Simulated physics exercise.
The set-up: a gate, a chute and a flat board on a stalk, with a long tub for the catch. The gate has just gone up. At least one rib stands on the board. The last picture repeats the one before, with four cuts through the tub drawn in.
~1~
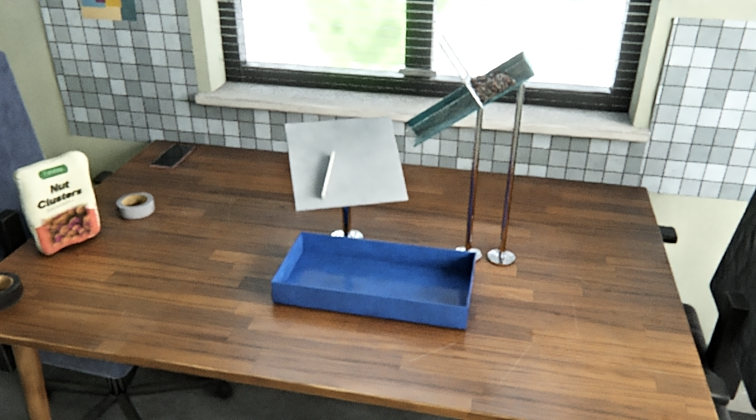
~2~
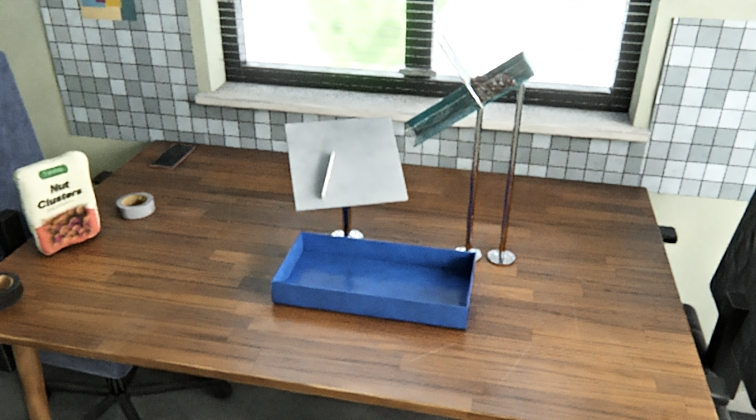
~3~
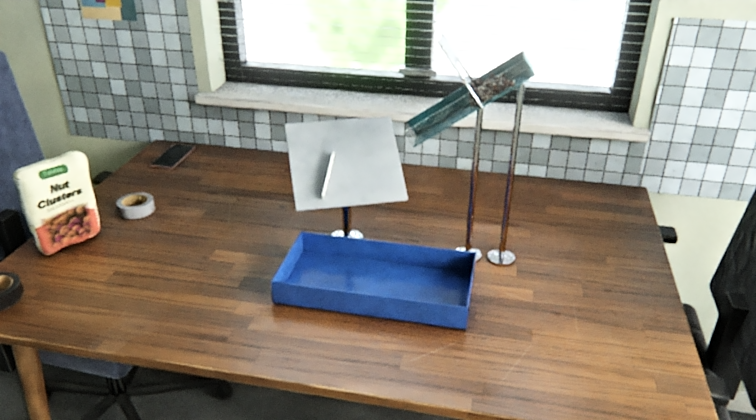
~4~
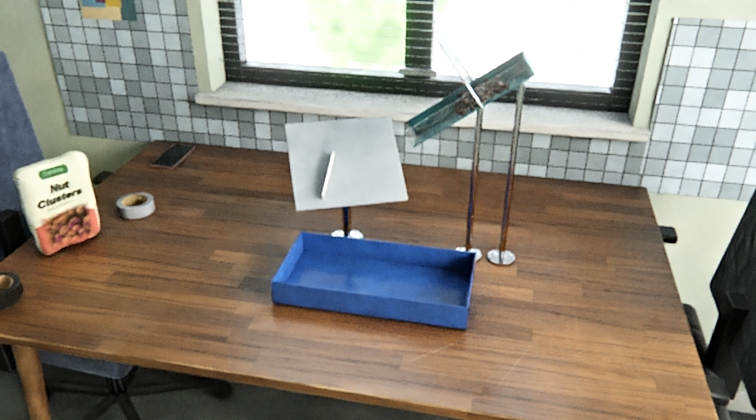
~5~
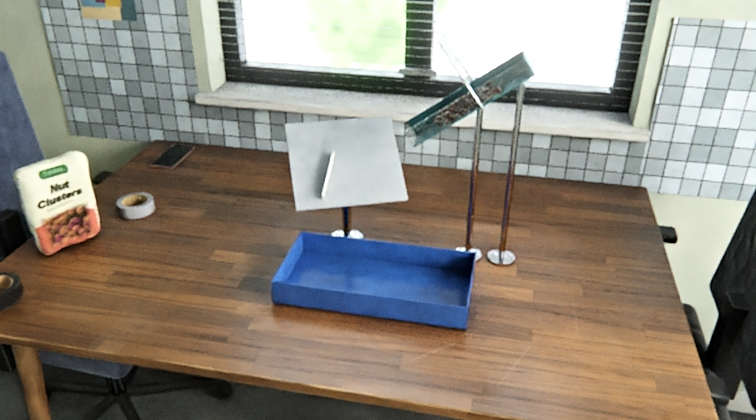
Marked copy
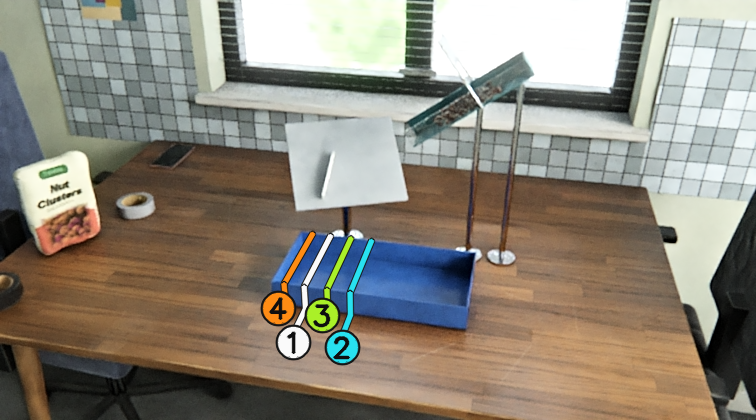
On a wooden table near a window, a cluster of small brown pieces slides down a sloping chute toward its lower left end, spreading out along it, while the tilted grey board and empty blue tub stay still.
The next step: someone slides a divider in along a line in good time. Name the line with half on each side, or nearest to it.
The best line is 3.
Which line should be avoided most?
Line 4.
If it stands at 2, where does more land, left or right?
More lands on the left.
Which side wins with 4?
Right.
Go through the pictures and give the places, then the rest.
In the first frame, load behind the gate near (490, 88), chocolate balls; lip of the chute near (415, 141), sloping fairly steeply.
In the second frame, middle of the board near (346, 161), tilted fairly steeply; middle of its low edge near (353, 205); of its high edge near (338, 120).
In the third frame, front corners of the tub near (272, 281) and (468, 308), empty; front of the load near (472, 98).
In the fourth frame, middle of the load near (479, 96); its front near (456, 108), close to a third of the way to the lip; rib from (334, 151) to (323, 195).
In the fifth frame, middle of the load near (466, 101); its front near (435, 120), close to two thirds of the way to the lip.
On the marked copy, line 1 crosses the front rim at (304, 286); line 2 crosses the front rim at (350, 292); line 3 crosses the front rim at (327, 289); line 4 crosses the front rim at (284, 283).
For line 1, of what is caught, close to a quarter on the left of the divider, the bulk on the right.
For line 2, of what is caught, the bulk on the left of the divider, close to a quarter on the right.
For line 3, of what is caught, close to half on the left of the divider, close to half on the right.
For line 4, of what is caught, a small share on the left of the divider, all but a few on the right.
